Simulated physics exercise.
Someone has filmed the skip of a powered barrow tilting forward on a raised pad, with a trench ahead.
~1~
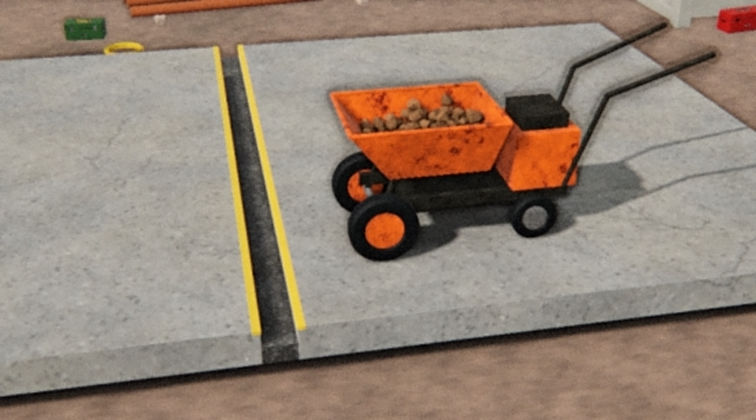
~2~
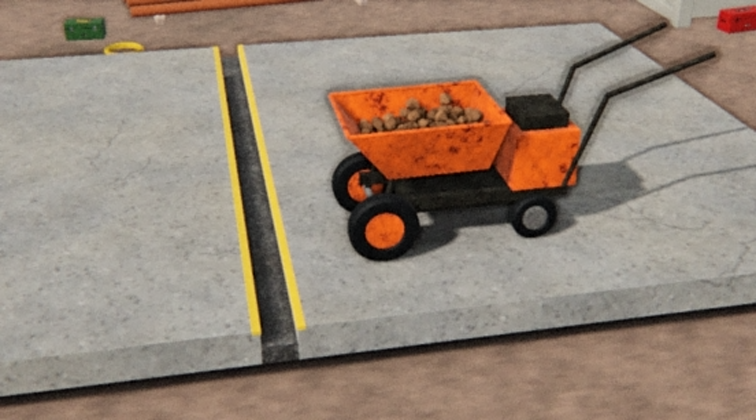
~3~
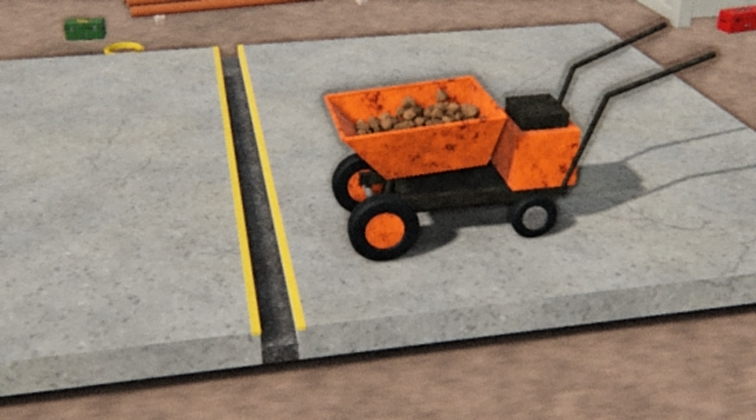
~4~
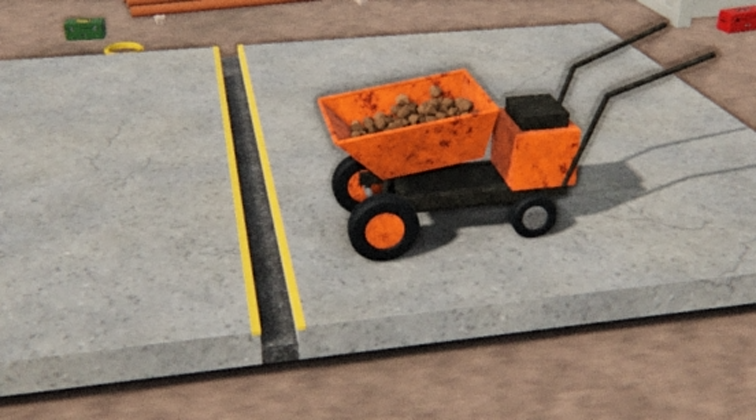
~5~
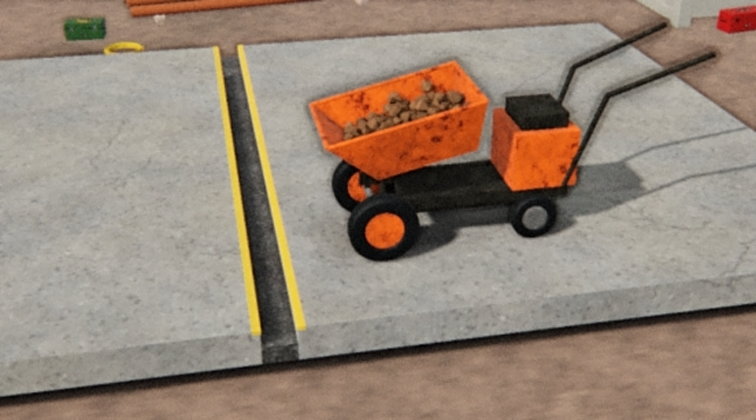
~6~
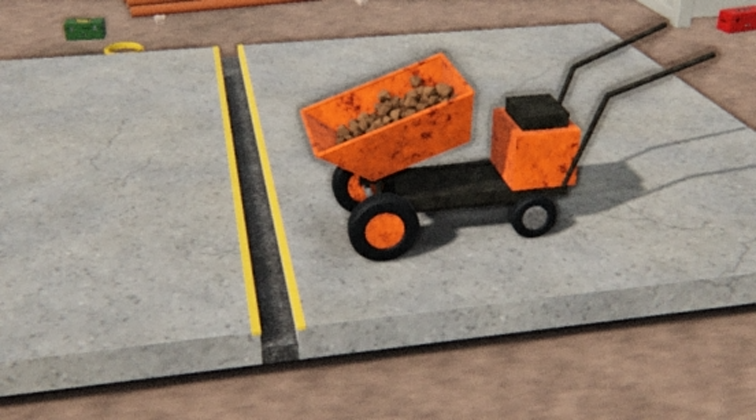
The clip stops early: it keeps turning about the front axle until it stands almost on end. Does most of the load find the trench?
The trench ends with less than half of it.
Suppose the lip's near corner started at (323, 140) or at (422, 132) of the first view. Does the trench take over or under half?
One: Not half. Two: Below a half.
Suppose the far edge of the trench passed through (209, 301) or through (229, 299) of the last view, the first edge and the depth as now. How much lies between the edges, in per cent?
Roughly 90 per cent, and 70 per cent.
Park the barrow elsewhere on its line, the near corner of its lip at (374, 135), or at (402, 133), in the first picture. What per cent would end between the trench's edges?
First some 50, then 40 per cent.
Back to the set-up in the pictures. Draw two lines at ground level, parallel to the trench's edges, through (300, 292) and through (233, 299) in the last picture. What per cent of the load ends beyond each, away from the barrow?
About 100 and 50 per cent.
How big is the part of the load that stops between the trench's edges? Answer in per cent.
It comes to 35 per cent or so.
Soon after the last picture, skip tipped steeply; all in the skip.
A little later, skip tipped right over; most in the skip; a small part in or heaped over the trench; a small part beyond it; a stray few falling.
Later still, skip tipped right over; a small part in the skip; about a third in or heaped over the trench; about half beyond it.
By the end, skip tipped right over; about a third in or heaped over the trench; about two thirds beyond it.
